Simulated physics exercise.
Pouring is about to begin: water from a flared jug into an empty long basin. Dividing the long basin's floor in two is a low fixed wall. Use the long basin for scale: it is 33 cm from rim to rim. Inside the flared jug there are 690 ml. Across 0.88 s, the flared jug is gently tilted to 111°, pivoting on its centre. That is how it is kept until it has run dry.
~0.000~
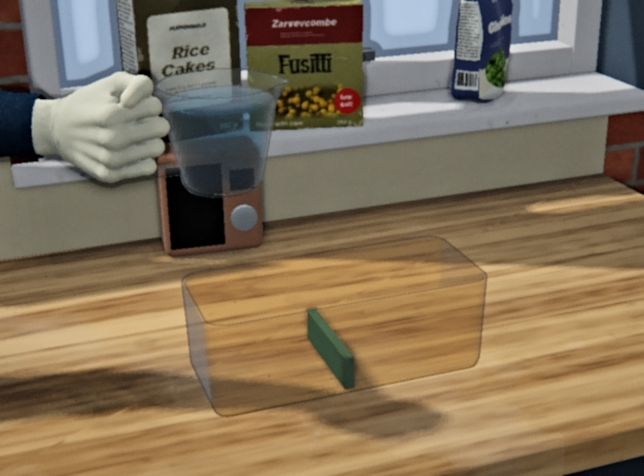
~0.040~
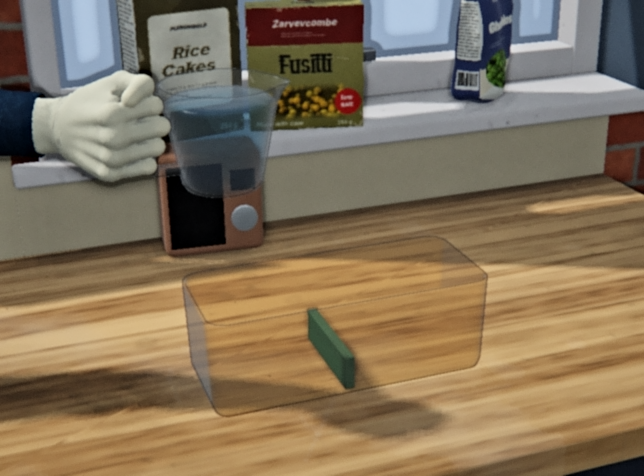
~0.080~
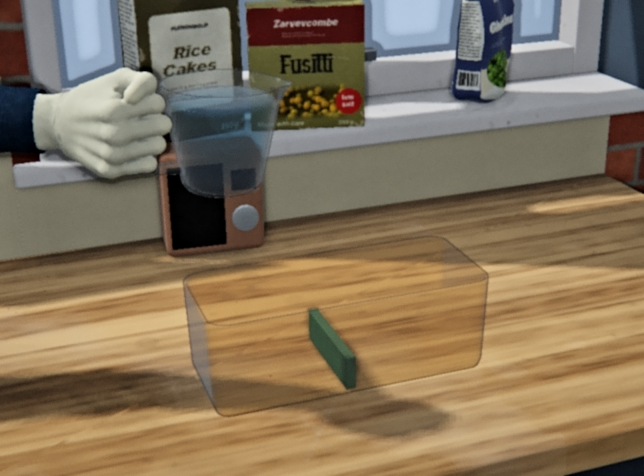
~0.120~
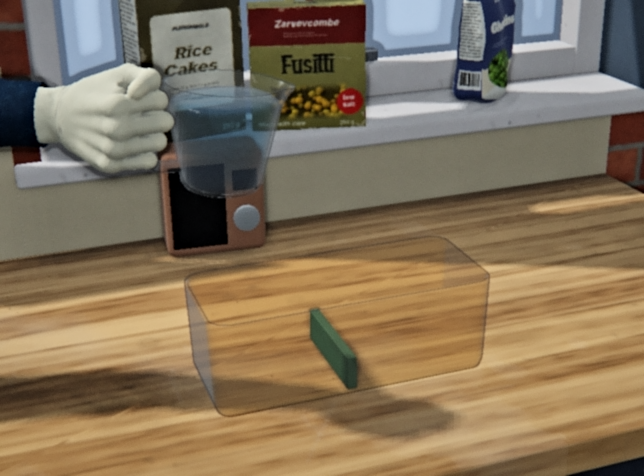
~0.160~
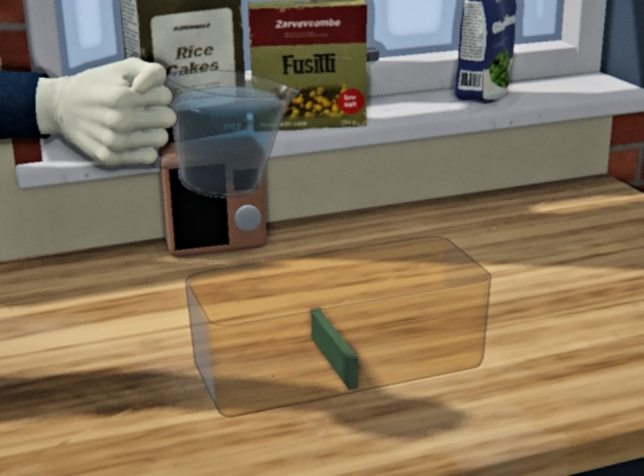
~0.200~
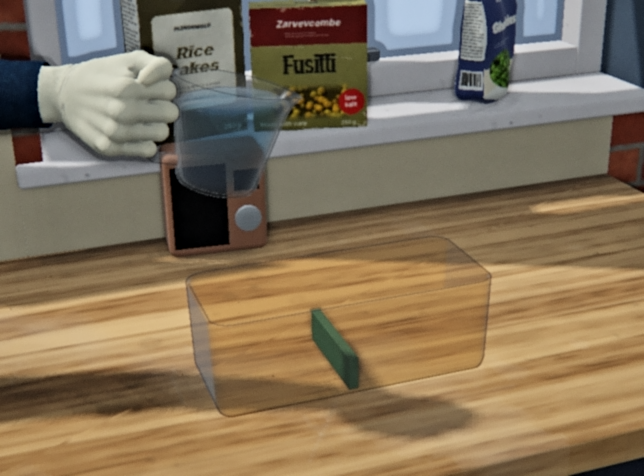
The footage shows a white-gloved hand beside a transparent flared jug of bluish water, gradually tilting to the right above a wooden counter, while a clear long basin with a green upright piece inside it stays still.
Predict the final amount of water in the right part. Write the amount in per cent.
The right part ends with roughly 76 per cent.
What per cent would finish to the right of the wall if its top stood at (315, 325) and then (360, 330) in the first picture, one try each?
I'd say 85 percent on the first go, 35 percent on the next.
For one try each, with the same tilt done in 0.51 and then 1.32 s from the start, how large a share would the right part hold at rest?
In order, 55 and 80 per cent.
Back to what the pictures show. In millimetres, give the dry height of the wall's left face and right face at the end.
Left 34 mm, right 16 mm.
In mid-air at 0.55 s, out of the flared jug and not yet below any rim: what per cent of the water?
Share: Roughly 32 per cent.
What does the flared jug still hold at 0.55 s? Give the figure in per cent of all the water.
Near 60 in a hundred.
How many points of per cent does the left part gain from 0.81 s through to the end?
It comes to some 14 per cent.
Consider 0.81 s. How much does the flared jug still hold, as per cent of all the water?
7 per cent or thereabouts.
After 0.55 s the tilt is 77° and 61 per cent is still to pour, 0 is left of the wall and 7 right of it.
After 0.81 s the tilt is 109° and 7 per cent is still to pour, 8 is left of the wall and 66 right of it.
After 1.09 s the tilt is 111° and 0 per cent is still to pour, 21 is left of the wall and 77 right of it.
After 1.38 s the tilt is 111° and 0 per cent is still to pour, 23 is left of the wall and 75 right of it.
In the end 23 per cent lies left of the wall, 76 right of it and 2 outside.
